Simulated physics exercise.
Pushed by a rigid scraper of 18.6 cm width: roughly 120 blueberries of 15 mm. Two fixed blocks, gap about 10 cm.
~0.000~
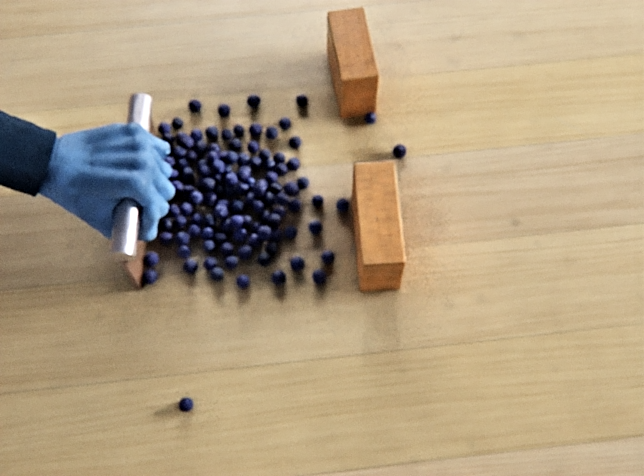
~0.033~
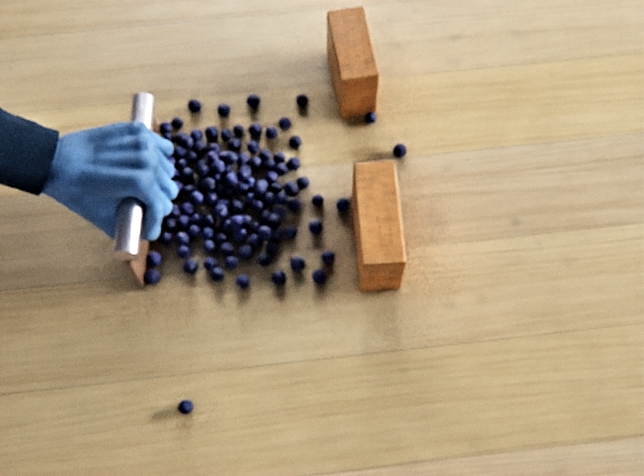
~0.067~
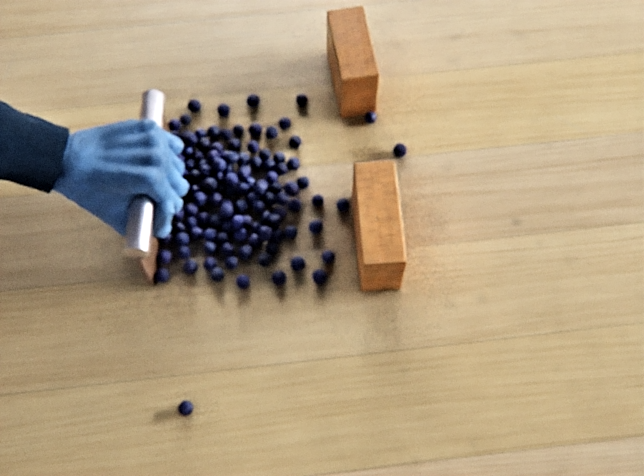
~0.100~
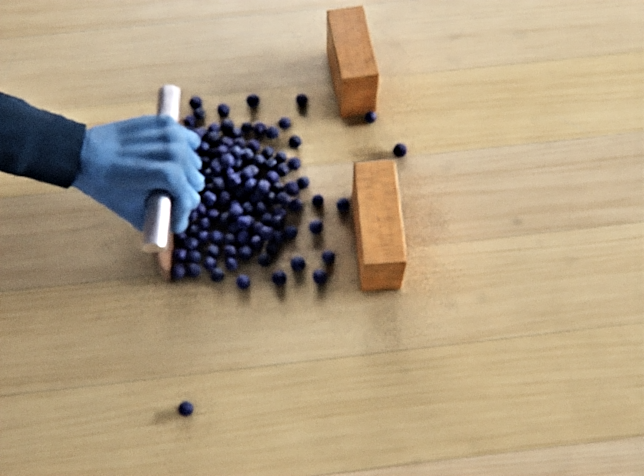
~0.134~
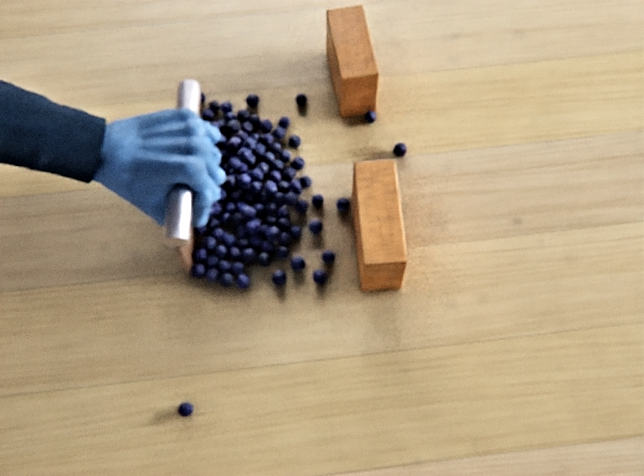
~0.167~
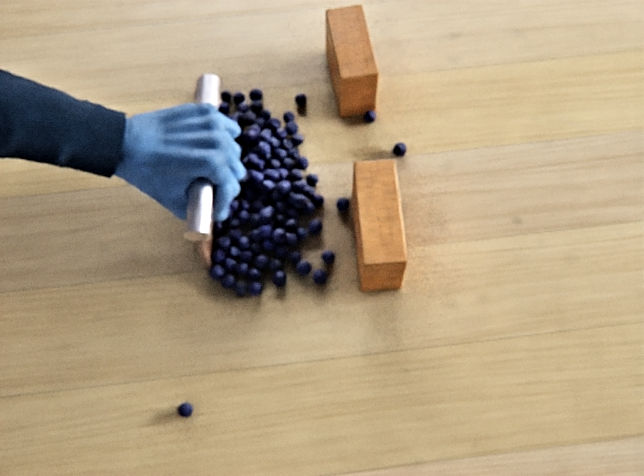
A blue-gloved hand pushes a scraper rightward, bunching scattered dark blueberries together near two blocks.
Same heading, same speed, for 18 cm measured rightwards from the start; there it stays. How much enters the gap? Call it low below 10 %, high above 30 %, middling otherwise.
I would say high.
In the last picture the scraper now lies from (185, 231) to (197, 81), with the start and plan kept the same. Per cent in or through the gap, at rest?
25 %.
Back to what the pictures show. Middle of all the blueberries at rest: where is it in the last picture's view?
Around pixel (338, 171) in the last view.
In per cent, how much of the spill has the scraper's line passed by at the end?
Roughly 20 %.
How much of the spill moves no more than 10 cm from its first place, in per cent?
About 20 %.
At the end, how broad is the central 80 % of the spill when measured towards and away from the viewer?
I'd guess near 28 cm, give or take.
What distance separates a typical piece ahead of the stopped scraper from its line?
About 5 centimetres.
Then, at 0.31 s, scraper 16 cm from its start, spill 26 cm wide; in or through the gap 10 %, round the near block 5 %, held up before the blocks 85 %.
After 0.46 s, scraper 18 cm from its start, spill 33 cm wide; in or through the gap 35 %, round the near block 10 %, round the far block 5 %, held up before the blocks 50 %.
After 0.59 s, scraper 18 cm from its start, spill 35 cm wide; in or through the gap 40 %, round the near block 10 %, round the far block 5 %, held up before the blocks 45 %.
In the end, at 1.1 s, in or through the gap 40 %, round the near block 15 %, round the far block 5 %, held up before the blocks 45 %.
